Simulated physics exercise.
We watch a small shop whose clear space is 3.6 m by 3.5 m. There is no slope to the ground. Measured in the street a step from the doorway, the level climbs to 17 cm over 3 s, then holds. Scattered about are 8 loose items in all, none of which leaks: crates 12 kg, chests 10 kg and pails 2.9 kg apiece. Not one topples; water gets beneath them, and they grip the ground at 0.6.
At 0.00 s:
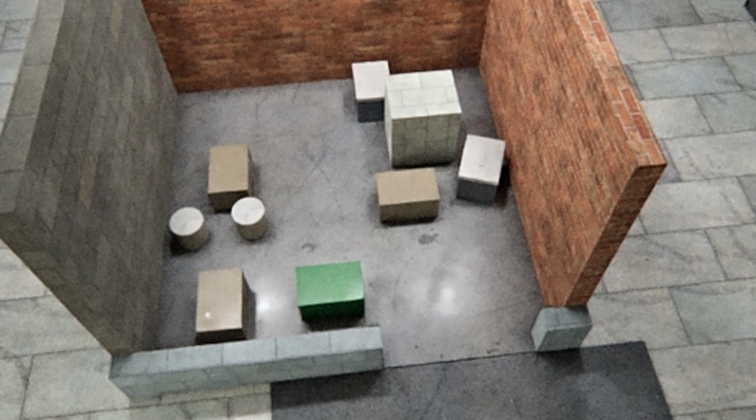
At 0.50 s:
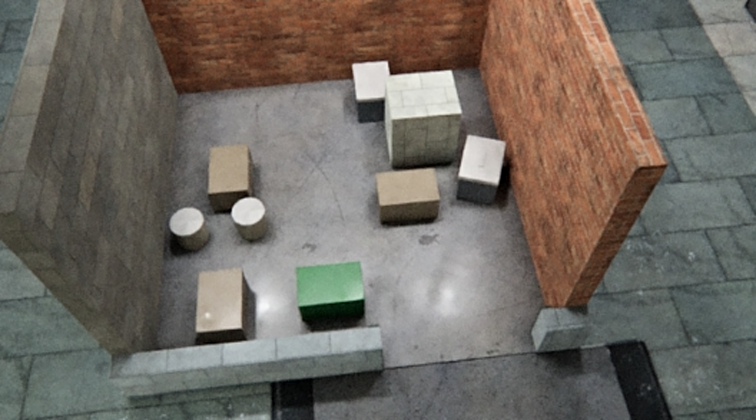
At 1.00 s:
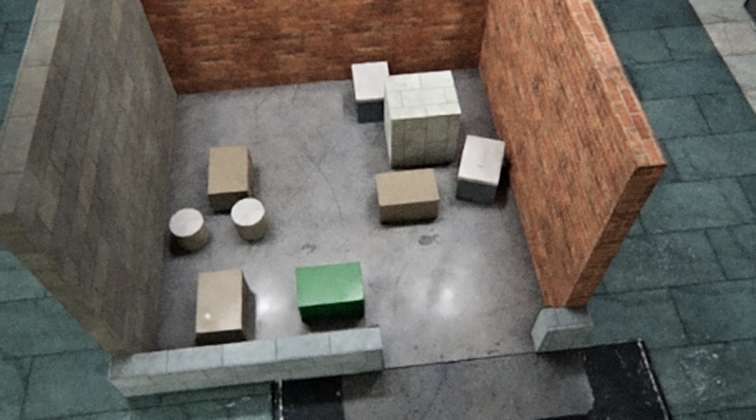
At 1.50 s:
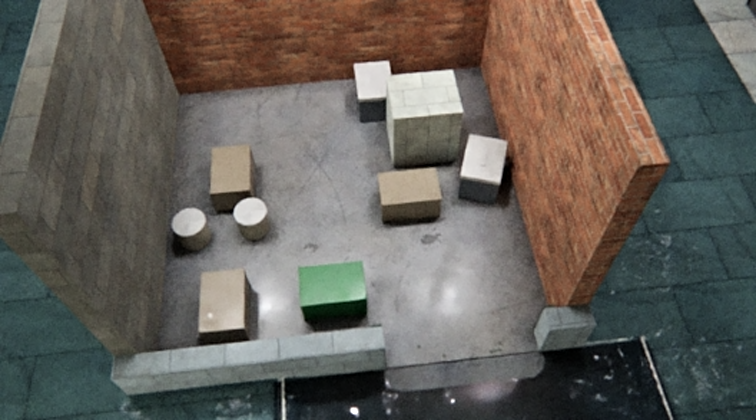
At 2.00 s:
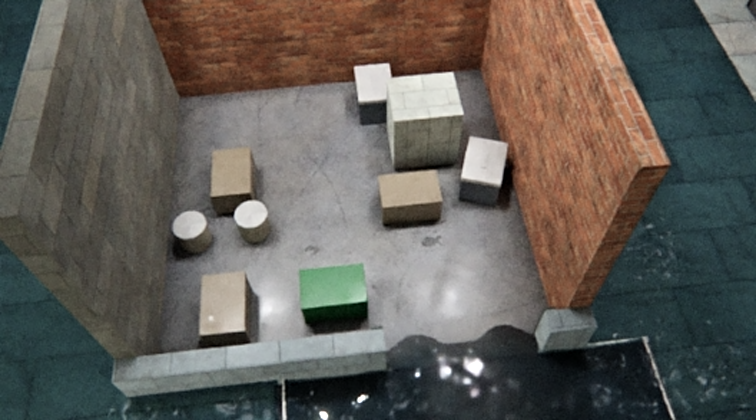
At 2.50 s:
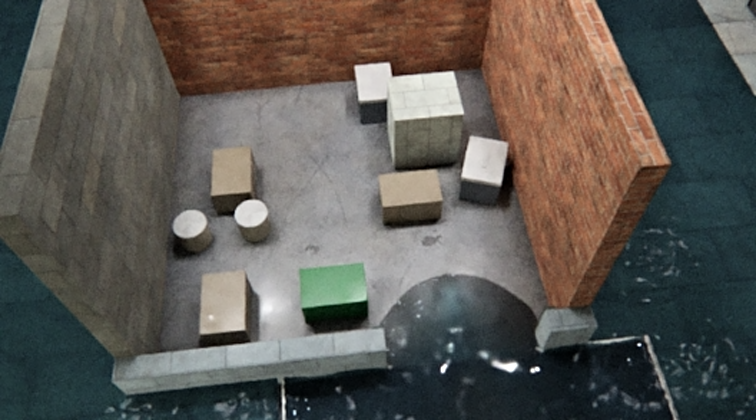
Dark water spreads over the paving outside, then enters the doorway while the crates stay still.
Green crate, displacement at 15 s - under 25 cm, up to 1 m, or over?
Over 1 m.
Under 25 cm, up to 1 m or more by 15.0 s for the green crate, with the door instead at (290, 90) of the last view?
Observation: Green crate large displacement.
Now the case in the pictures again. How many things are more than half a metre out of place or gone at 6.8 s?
The number I get is 2.
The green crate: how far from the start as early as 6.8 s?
By that time, close to 0 cm.
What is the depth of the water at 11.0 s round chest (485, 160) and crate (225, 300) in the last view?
First about 10 cm, second about 9 cm.
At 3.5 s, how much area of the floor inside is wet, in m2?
2.5 m2.
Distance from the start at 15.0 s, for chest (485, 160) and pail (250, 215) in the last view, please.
In that order: 250 cm, 120 cm.
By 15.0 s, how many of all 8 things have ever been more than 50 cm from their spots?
The number is 8.
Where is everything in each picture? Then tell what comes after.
In the first picture, the green crate at (330, 283) rests on the ground; 0.0 m2 under water; 0 of 8 have shifted.
In the second picture, the green crate at (330, 283) rests on the ground; 0.0 m2 under water; 0 of 8 have shifted.
In the third picture, the green crate at (330, 284), on the bottom; water covers 0.0 m2; 0 of 8 have shifted.
In the fourth picture, the green crate at (332, 283), on the bottom; water covers 0.0 m2; 0 of 8 have shifted.
In the fifth picture, the green crate at (333, 285), on the bottom; water covers 0.0 m2; 0 of 8 have shifted.
In the sixth picture, the green crate at (333, 285) rests on the ground; 0.7 m2 under water; 0 of 8 have shifted.
After 3.5 s the green crate is near (333, 285), 0.0 m from its start, aground; 0 afloat.
After 6.8 s the green crate is near (333, 285), 0.0 m from its start, aground; 1 afloat.
After 11.0 s the green crate is near (340, 281), 0.1 m from its start, afloat; 8 afloat.
After 15.0 s the green crate is near (311, 149), 1.6 m from its start, afloat; 8 afloat.
